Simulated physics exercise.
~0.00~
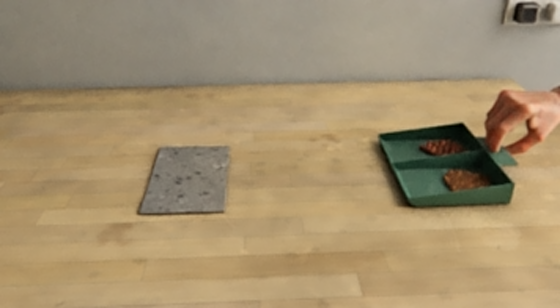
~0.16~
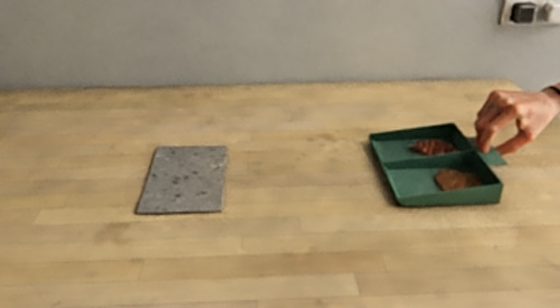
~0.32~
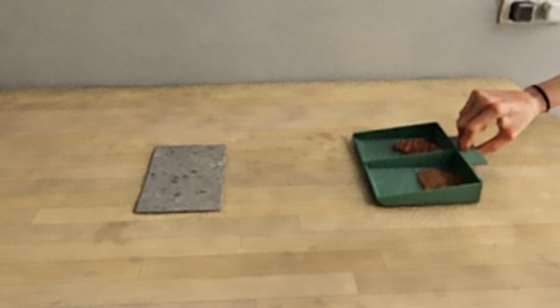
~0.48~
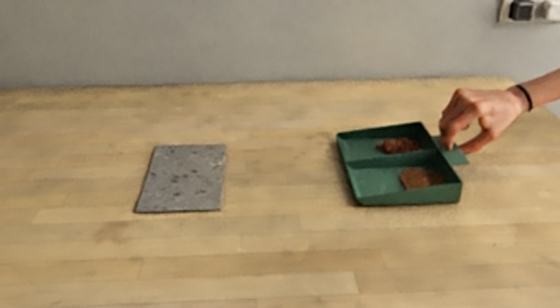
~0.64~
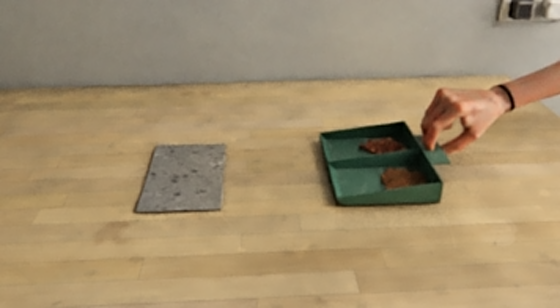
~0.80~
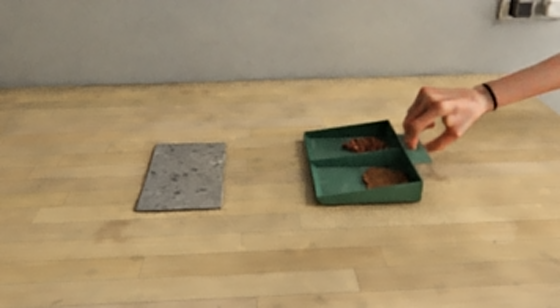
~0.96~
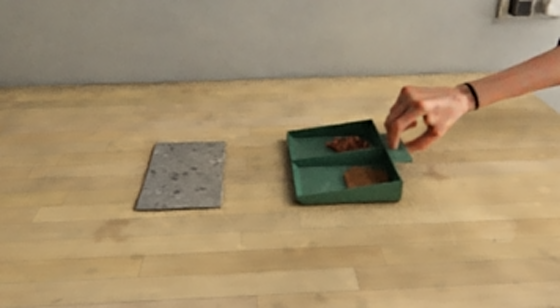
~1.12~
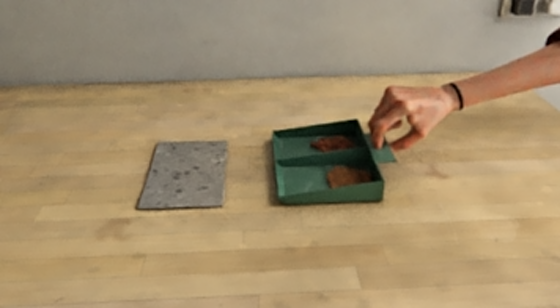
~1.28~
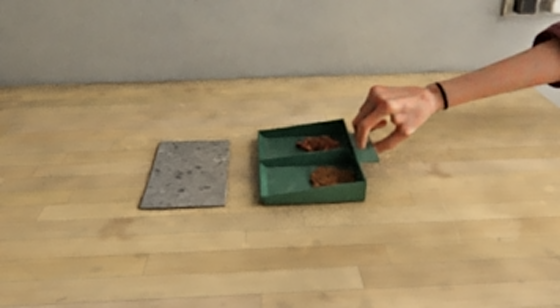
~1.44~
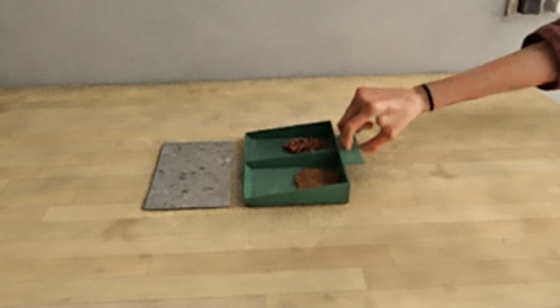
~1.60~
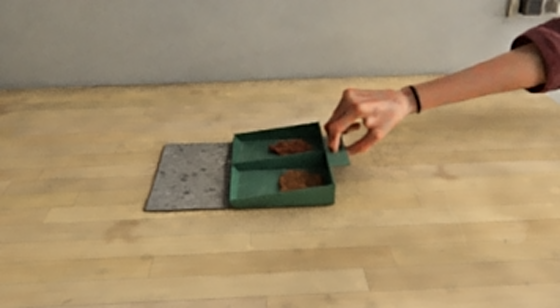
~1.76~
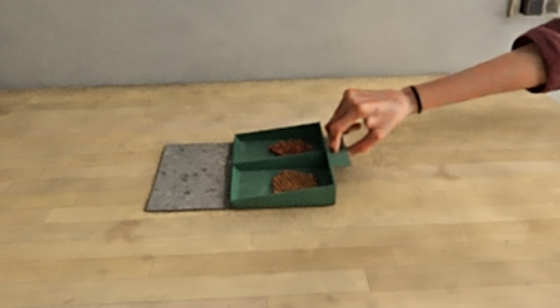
On a pale wooden table against a grey wall, a flat grey speckled slab lies to the left while a hand holds the right end of a green tray. The tray is split into two compartments, each holding a small heap of reddish-brown bits. The hand slides the tray steadily leftward across the table, and the gap to the slab narrows as the forearm comes further into view. The tray's left edge then meets the slab and the tray stops there. Both heaps remain inside their compartments, with the hand still holding the tray.
